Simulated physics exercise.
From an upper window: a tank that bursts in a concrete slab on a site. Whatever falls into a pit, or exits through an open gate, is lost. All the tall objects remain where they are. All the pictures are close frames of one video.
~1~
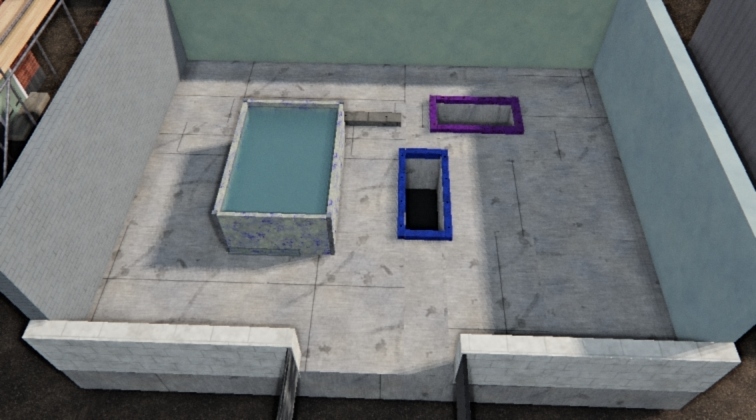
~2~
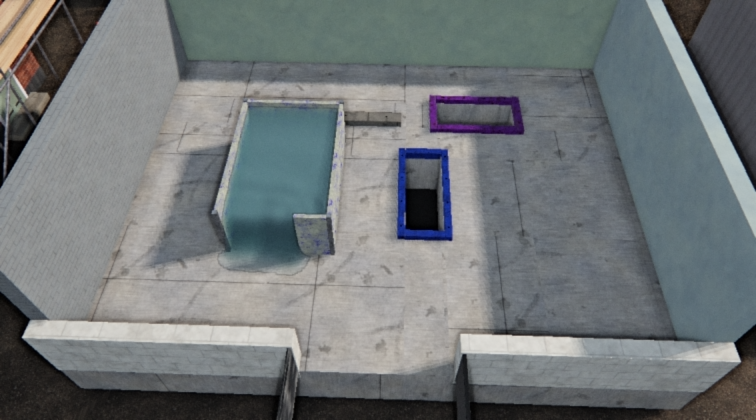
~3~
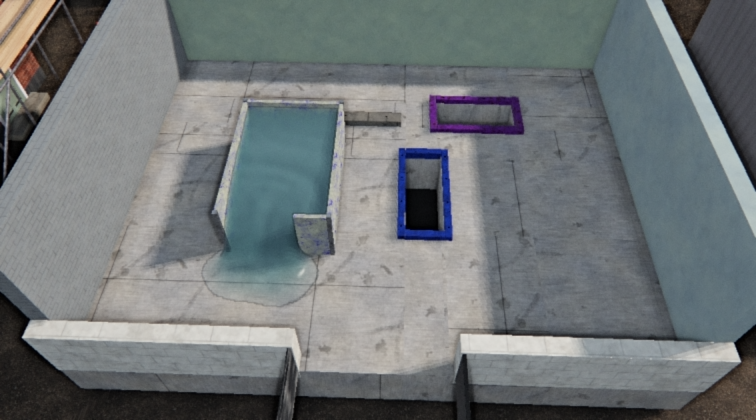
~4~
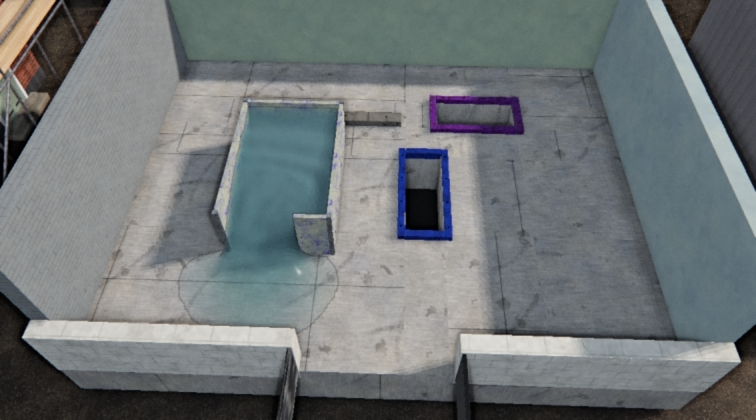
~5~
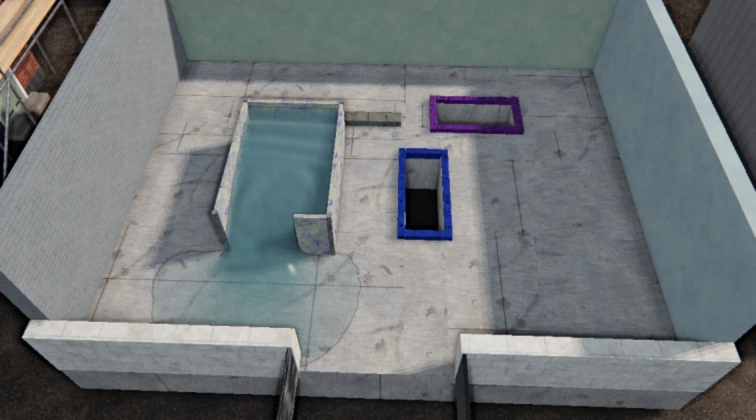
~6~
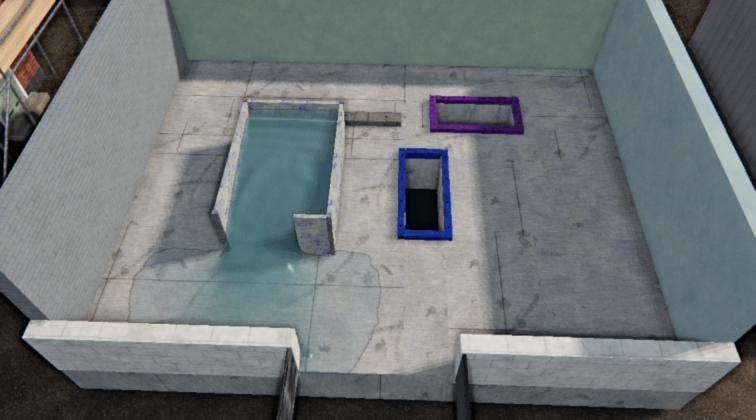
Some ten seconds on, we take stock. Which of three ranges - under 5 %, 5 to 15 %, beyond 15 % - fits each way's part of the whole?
Outcome: The gate soaks up a great deal - past fifteen per cent, the purple pit soaks up scarcely any - beneath five per cent, the blue pit soaks up scarcely any - beneath five per cent.
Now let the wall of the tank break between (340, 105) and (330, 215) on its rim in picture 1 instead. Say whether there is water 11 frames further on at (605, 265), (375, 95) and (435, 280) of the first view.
Going point by point: Waterlogged, left unwetted, waterlogged.
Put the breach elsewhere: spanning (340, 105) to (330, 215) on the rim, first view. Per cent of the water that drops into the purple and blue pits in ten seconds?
The purple pit gets 6 per cent and the blue pit 40 per cent.
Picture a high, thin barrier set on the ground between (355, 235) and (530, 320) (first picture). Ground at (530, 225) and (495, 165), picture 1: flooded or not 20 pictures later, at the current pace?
Spared, then spared.
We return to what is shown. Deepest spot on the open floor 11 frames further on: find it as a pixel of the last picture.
Approximate pixel: (77, 345).
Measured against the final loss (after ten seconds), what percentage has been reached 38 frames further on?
Roughly 85 %.
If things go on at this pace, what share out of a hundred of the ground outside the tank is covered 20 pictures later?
Some 55 in a hundred.
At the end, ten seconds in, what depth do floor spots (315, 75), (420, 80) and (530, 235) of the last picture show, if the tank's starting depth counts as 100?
In the order asked, some 8, 6 and 4 in a hundred.
A moment on, water covers 15 % of the floor; the gate 2 %, the purple pit 0 %, the blue pit 0 %.
Next, water covers 25 % of the floor; the gate 6 %, the purple pit 0 %, the blue pit 0 %.
Then, water covers 55 % of the floor; the gate 11 %, the purple pit 0 %, the blue pit 0 %.
Later, water covers 70 % of the floor; the gate 16 %, the purple pit 0 %, the blue pit 0 %.
In the end, water covers 90 % of the floor; the gate 19 %, the purple pit 0 %, the blue pit 0 %.
